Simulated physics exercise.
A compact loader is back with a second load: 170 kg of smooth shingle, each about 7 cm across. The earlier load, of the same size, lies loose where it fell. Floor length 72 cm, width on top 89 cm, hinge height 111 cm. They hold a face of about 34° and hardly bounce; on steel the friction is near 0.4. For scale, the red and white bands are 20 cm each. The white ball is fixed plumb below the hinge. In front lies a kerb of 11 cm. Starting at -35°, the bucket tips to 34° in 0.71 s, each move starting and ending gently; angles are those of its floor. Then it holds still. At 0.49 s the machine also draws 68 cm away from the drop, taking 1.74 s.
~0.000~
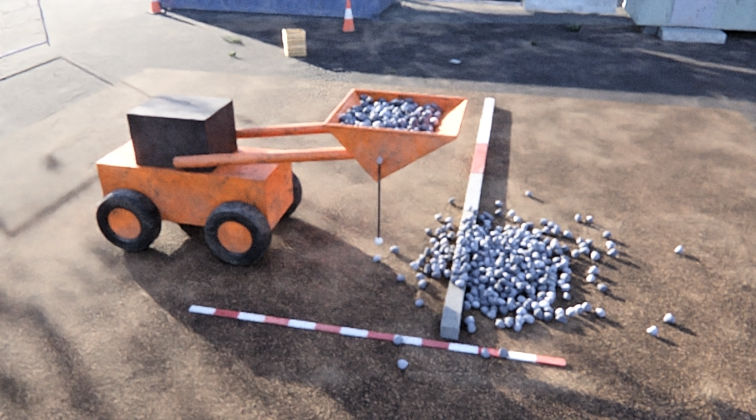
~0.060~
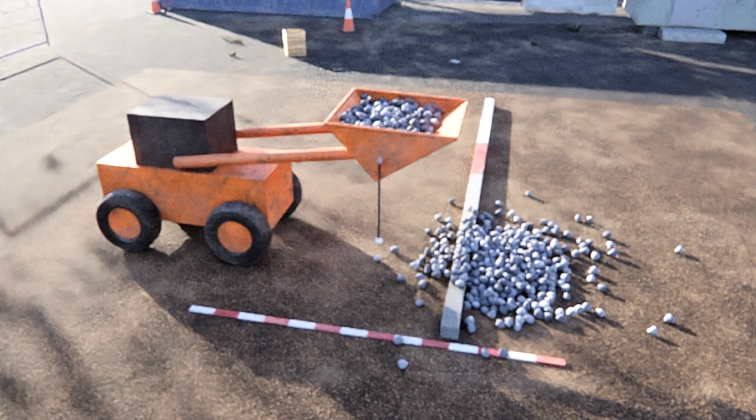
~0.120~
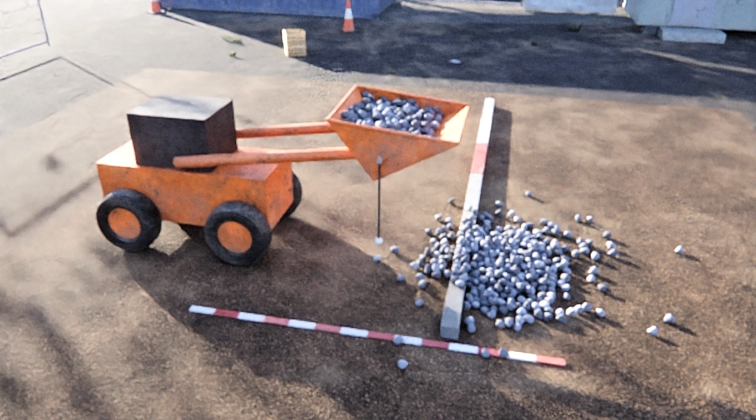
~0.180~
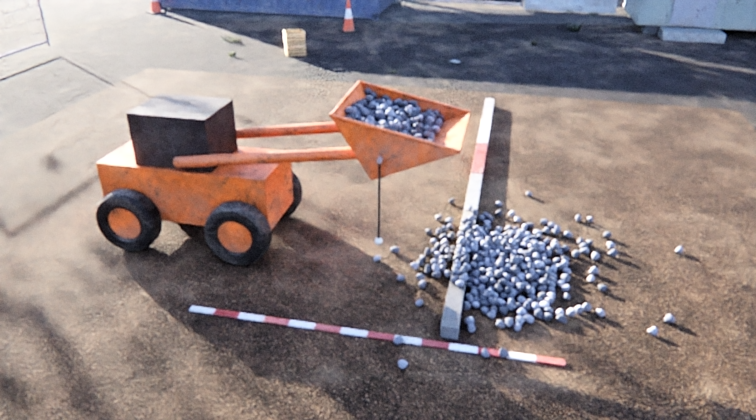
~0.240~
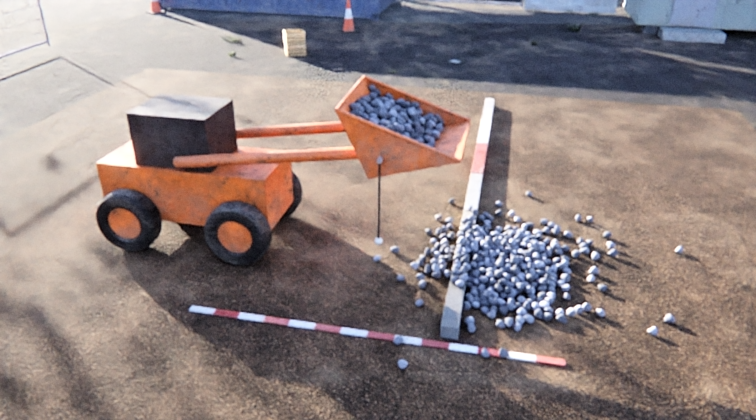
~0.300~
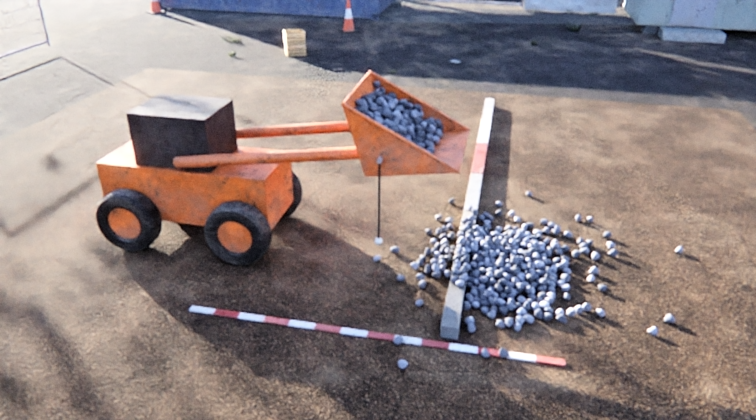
On a sunlit patch of dark ground, an orange toy-like loader stood still beside a pile of grey stones strewn around a kerb, while its raised, stone-filled bucket slowly tilted forward to the right.
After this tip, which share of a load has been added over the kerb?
About 43 per cent.
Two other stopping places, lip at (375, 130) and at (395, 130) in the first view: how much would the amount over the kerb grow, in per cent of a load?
First some 0, then 0 per cent.
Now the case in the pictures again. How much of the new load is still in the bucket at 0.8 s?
About 80 per cent.
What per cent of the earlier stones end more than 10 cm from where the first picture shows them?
About 5 per cent.
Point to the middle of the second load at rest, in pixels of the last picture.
Around (452, 253).
After 0.5 s the floor is at 23°; in per cent of one load, 100 in the bucket, 18 on this side of the kerb, 82 over the kerb; the foremost stones are at (627, 264).
After 0.8 s the floor is at 34°; in per cent of one load, 81 in the bucket, 37 on this side of the kerb, 82 over the kerb; the foremost stones are at (627, 264).
After 2.7 s the floor is at 34°; in per cent of one load, 0 in the bucket, 75 on this side of the kerb, 125 over the kerb; the foremost stones are at (641, 296).
After 5.1 s the floor is at 34°; in per cent of one load, 0 in the bucket, 75 on this side of the kerb, 125 over the kerb; the foremost stones are at (641, 296). Net gain over the kerb, 43.
